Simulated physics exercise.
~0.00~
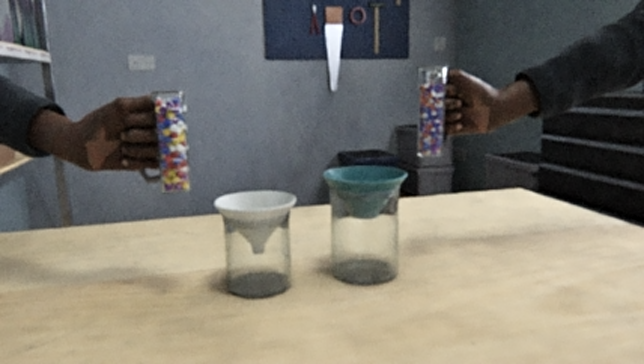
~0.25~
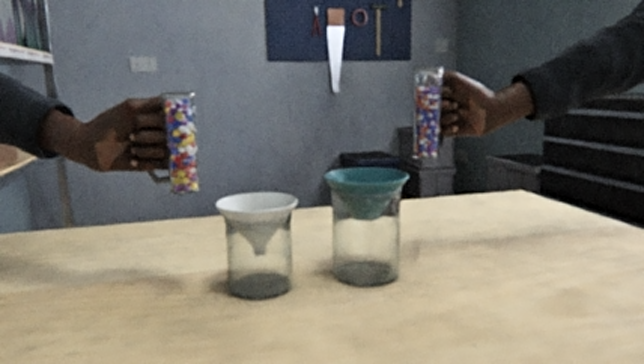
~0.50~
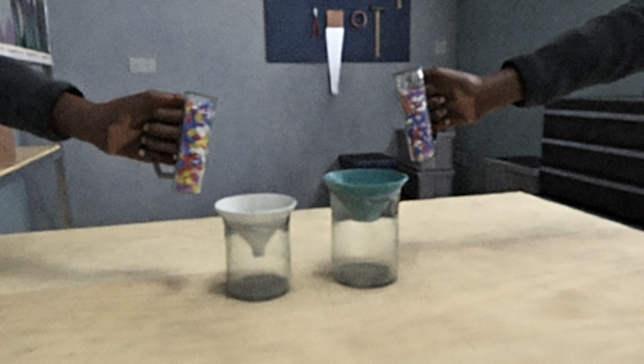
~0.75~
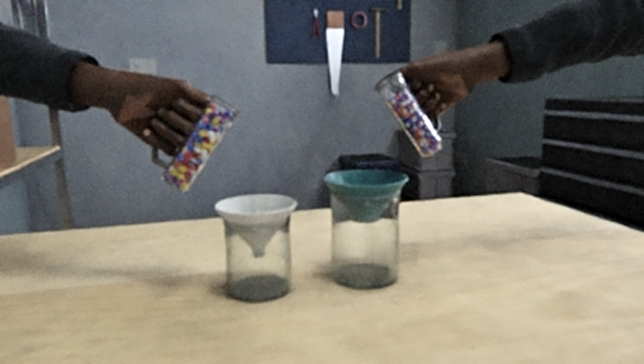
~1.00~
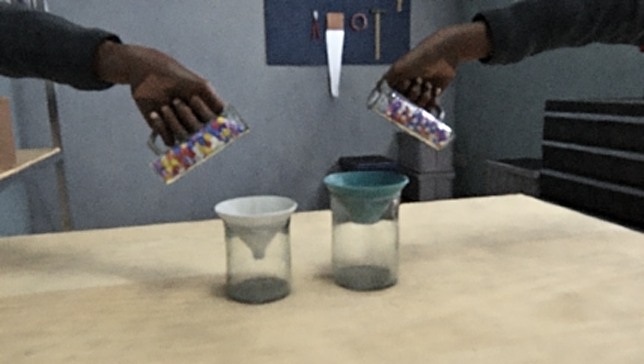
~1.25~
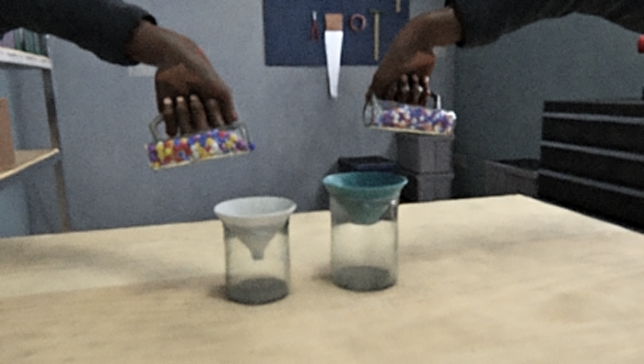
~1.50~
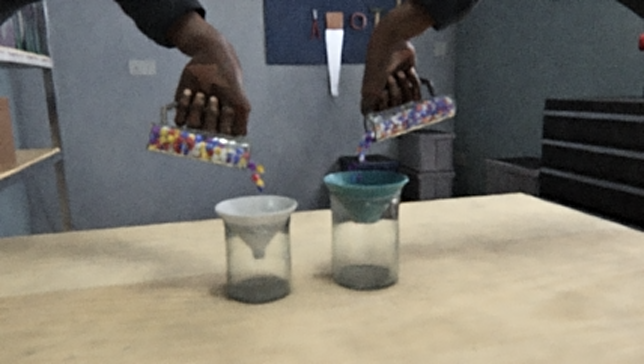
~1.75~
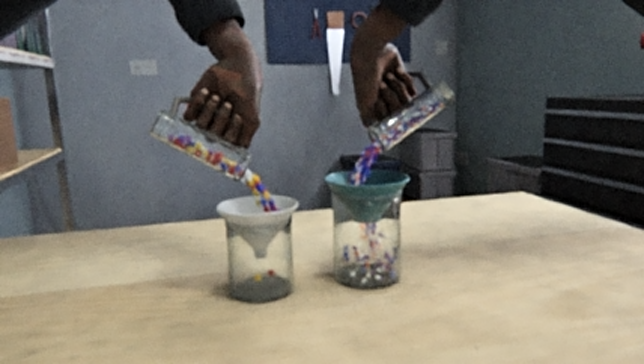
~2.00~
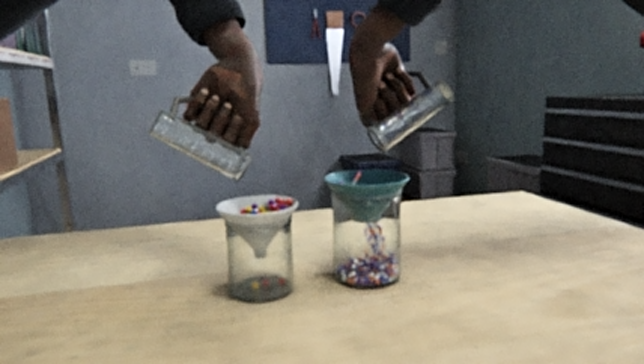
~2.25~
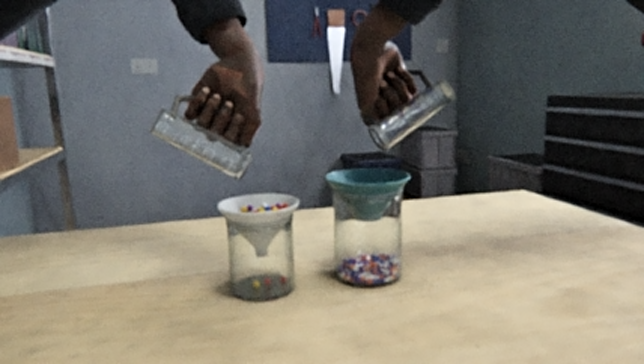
Two hands pour colourful beads into funnels; the white one clogs, the teal one empties.
